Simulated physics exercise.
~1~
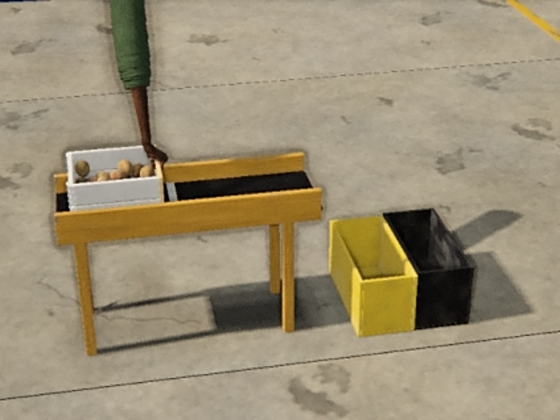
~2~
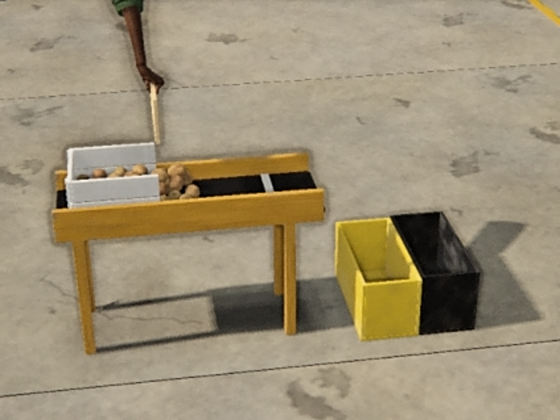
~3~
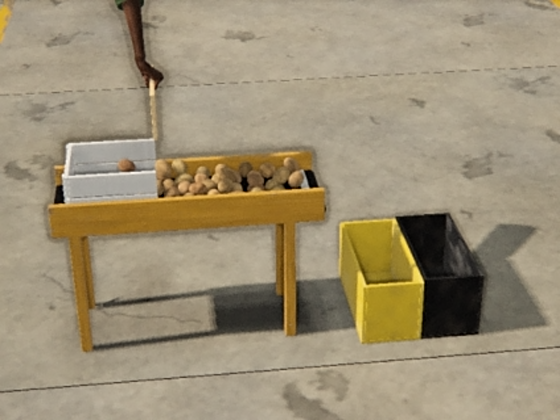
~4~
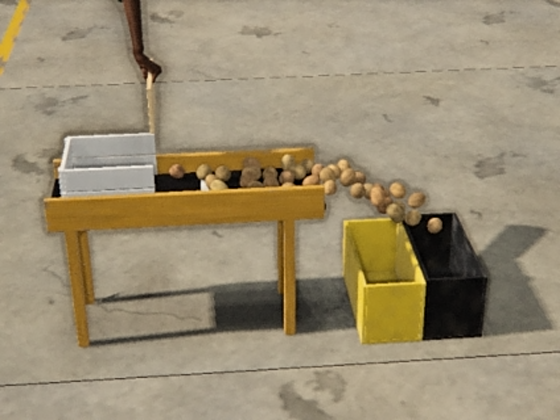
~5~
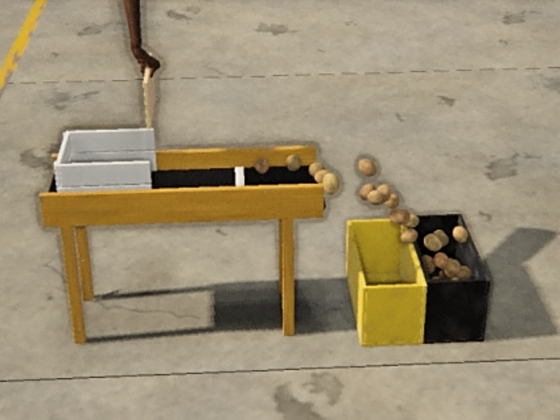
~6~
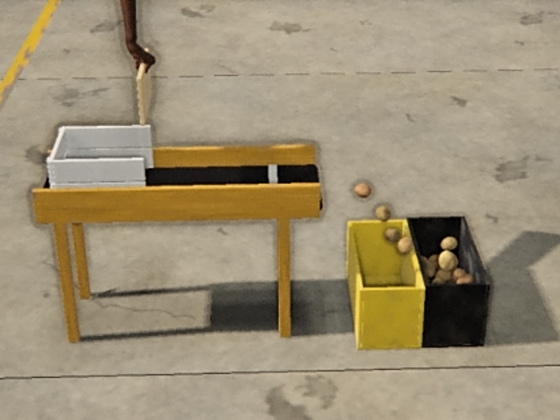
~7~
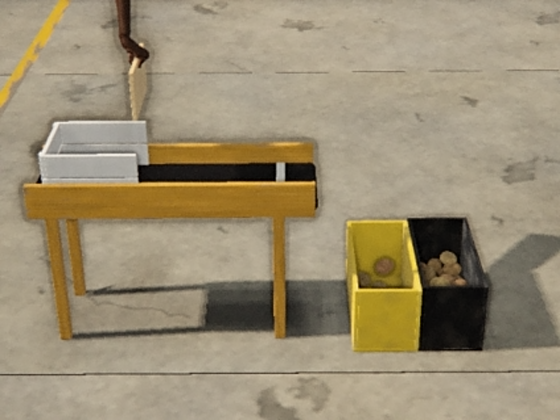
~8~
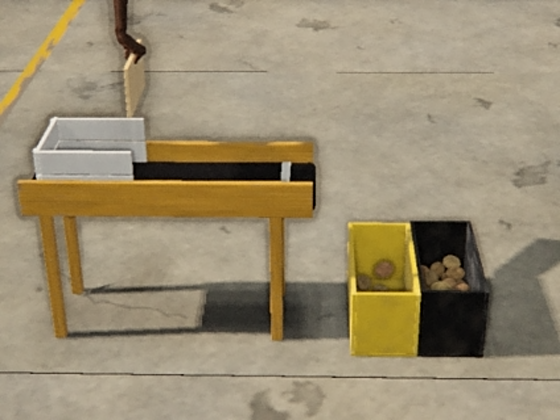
A pile of brown, round potato-like lumps spilled from a white pen onto a dark conveyor belt after a hand lifted the gate, rode right and flew off the end, most landing in the black box and a few in the yellow bin.
